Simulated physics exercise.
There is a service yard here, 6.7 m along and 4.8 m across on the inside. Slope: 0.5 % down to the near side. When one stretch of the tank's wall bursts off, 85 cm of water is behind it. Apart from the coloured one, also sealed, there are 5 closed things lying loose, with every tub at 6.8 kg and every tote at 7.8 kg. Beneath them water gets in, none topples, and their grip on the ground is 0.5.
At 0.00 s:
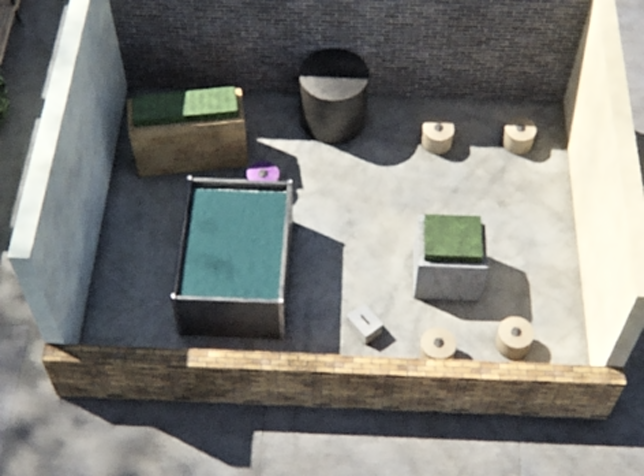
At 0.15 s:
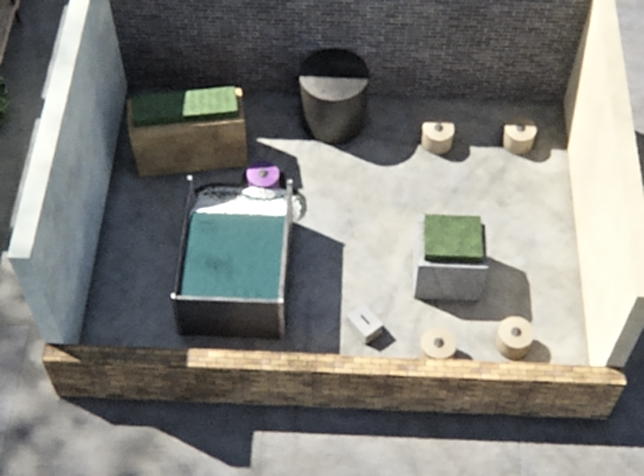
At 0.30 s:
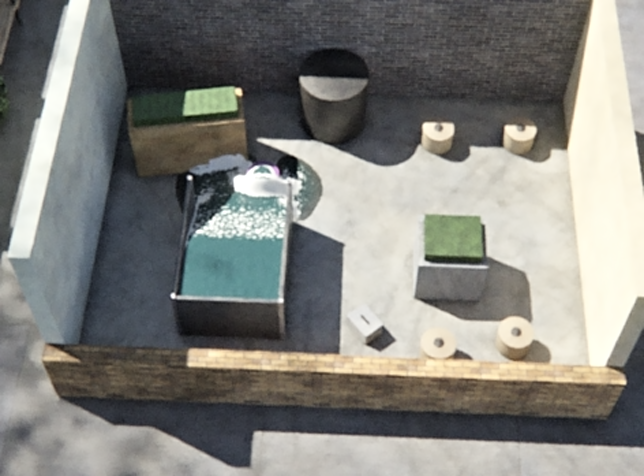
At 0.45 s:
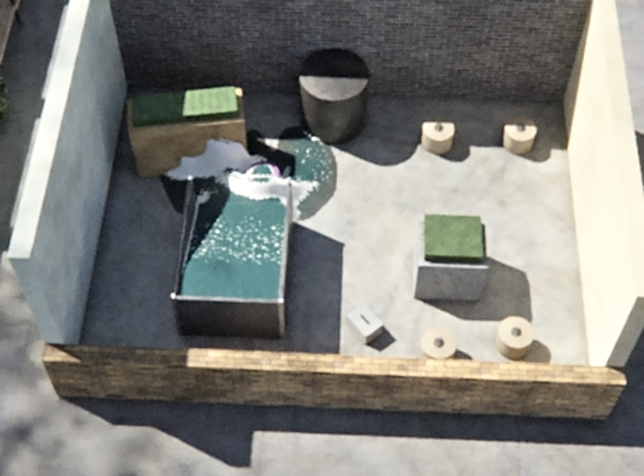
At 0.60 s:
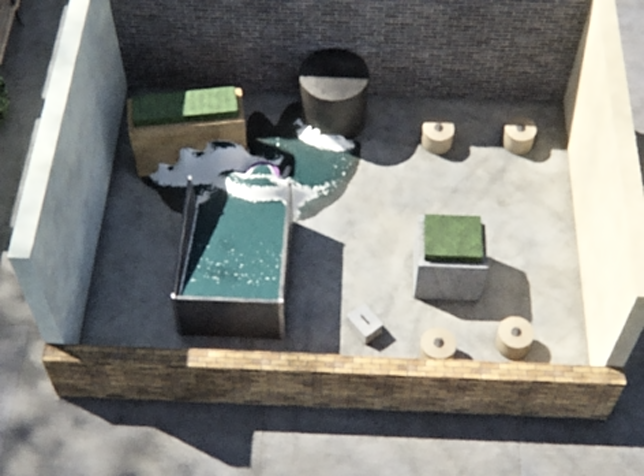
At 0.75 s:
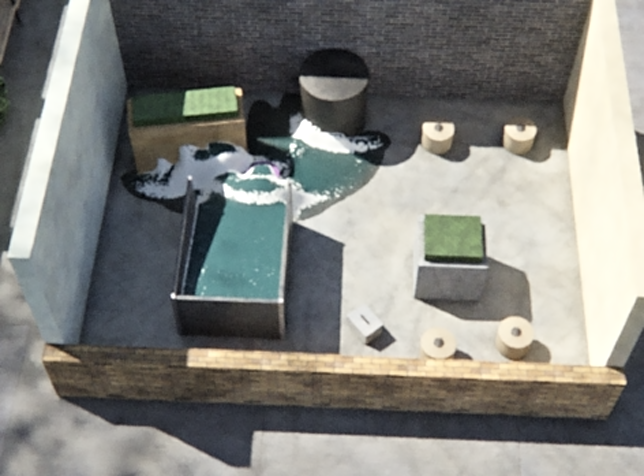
Tank of green water bursting open at its far end, water spreading across the yard floor around a small purple tub.
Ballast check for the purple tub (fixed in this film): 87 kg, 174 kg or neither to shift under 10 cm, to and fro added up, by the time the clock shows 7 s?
I expect the heavier figure to be needed.
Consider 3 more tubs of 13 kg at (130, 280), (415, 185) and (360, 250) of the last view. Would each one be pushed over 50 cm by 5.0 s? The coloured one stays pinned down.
One after another they come out beyond the mark, beyond the mark, within the mark.
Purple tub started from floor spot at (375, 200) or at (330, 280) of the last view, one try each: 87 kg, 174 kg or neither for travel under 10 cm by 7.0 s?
Well, the little one does for the first, the little one does for the second.
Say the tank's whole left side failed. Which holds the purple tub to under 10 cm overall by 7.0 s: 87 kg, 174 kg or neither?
Then I'd expect the light mass to do.
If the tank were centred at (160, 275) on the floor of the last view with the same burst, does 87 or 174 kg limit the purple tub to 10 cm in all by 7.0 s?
In that case the answer is that just the bigger mass works.
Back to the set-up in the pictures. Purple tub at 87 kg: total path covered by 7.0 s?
100 cm, roughly.
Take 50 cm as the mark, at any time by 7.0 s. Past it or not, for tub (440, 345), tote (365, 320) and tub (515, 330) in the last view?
In turn: More, under, past it.
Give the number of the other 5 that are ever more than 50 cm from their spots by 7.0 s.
Total: 4.
After 1.4 s the purple tub would be 87 cm from its start with 87 kg and 0 cm from its start with 174 kg; 27 cm of water round it then.
After 3.1 s the purple tub would be 93 cm from its start with 87 kg and 0 cm from its start with 174 kg; 11 cm of water round it then.
After 4.9 s the purple tub would be 93 cm from its start with 87 kg and 0 cm from its start with 174 kg; 9 cm of water round it then.
After 7.0 s the purple tub would be 93 cm from its start with 87 kg and 0 cm from its start with 174 kg; 10 cm of water round it then.
